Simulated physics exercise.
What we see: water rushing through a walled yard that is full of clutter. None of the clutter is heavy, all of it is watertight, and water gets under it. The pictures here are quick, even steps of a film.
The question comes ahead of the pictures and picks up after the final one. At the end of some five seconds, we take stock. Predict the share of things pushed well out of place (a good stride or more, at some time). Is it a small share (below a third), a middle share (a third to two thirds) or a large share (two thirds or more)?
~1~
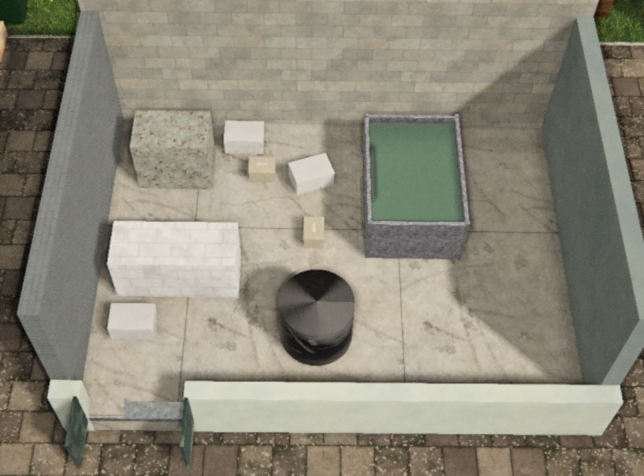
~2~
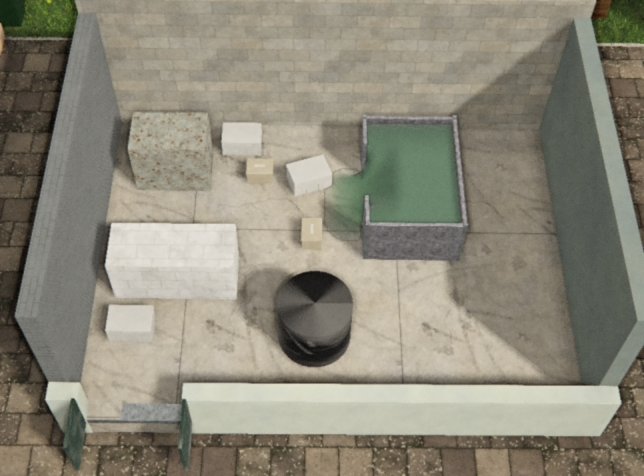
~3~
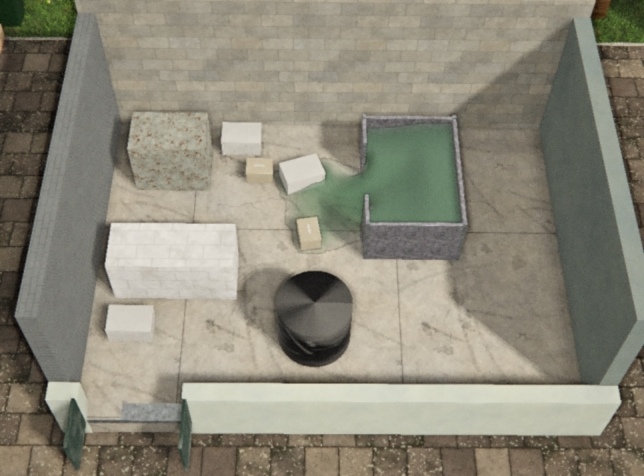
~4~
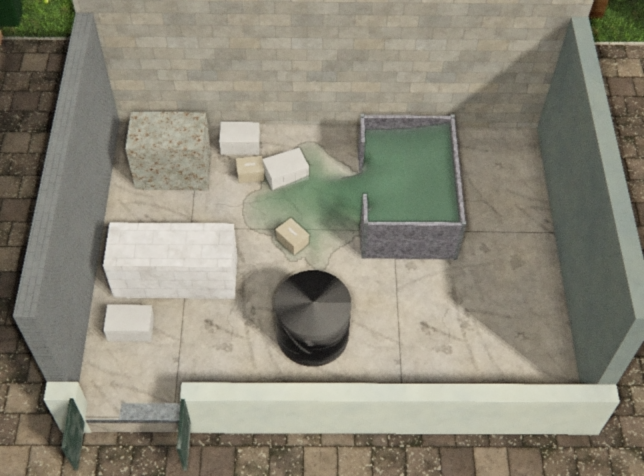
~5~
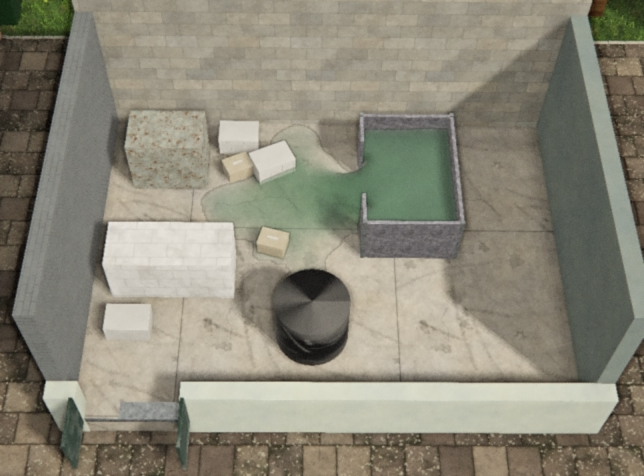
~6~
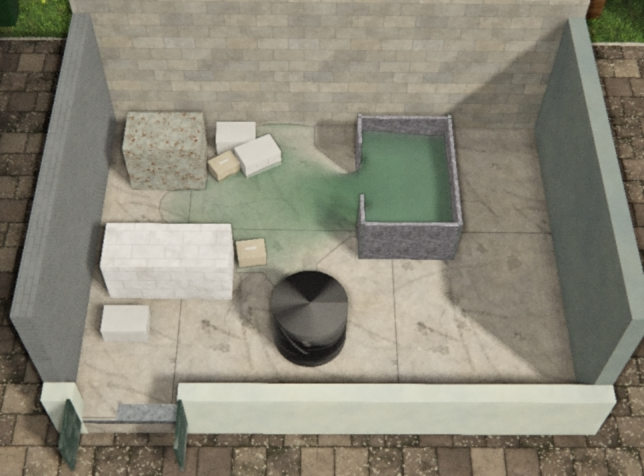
A large share, two thirds or more.
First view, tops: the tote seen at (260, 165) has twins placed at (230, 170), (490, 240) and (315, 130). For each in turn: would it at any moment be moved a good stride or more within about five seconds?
Shoved clear, stays put, shoved clear.
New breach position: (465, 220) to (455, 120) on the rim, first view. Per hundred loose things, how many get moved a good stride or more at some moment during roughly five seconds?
I'd put it around 20 percent.
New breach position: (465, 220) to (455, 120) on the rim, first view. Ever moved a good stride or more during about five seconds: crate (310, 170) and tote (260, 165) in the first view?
One by one - never got there and carried at least that far.
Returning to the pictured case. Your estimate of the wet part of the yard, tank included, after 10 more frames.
That works out to about 45 in a hundred.
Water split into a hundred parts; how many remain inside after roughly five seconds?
It comes out at 92 parts in a hundred.
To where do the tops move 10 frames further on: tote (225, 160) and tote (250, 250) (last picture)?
The first top is close to (215, 135) and the second close to (254, 380).
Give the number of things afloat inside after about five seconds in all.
I count 3.
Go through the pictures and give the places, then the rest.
The first frame shows a tote at (314, 228), on the bottom; a crate at (311, 168) rests on the ground; 0 of 5 have shifted.
The second frame shows a tote at (312, 229) rests on the ground; a crate at (309, 169) rests on the ground; 0 of 5 have shifted.
The third frame shows a tote at (309, 229) rests on the ground, close to its start; a crate at (302, 168), on the bottom, close to its start; 1 of 5 have shifted.
The fourth frame shows a tote at (292, 232), on the bottom, close to its start; a crate at (286, 163), on the bottom, a stride from its start; 3 of 5 have shifted.
The fifth frame shows a tote at (273, 238), on the bottom, a stride from its start; a crate at (272, 156), on the bottom, a stride from its start; 3 of 5 have shifted.
The sixth frame shows a tote at (251, 249) rests on the ground, a stride from its start; a crate at (258, 150) rests on the ground, a stride from its start; 3 of 5 have shifted.
A moment on, 3 of 5 are well off their spots; 3 afloat.
Next, 4 of 5 are well off their spots; 4 afloat.
Later, 5 of 5 are well off their spots; 3 afloat.
In the end, 5 of 5 are well off their spots, and 5 have been at some point; 3 afloat.
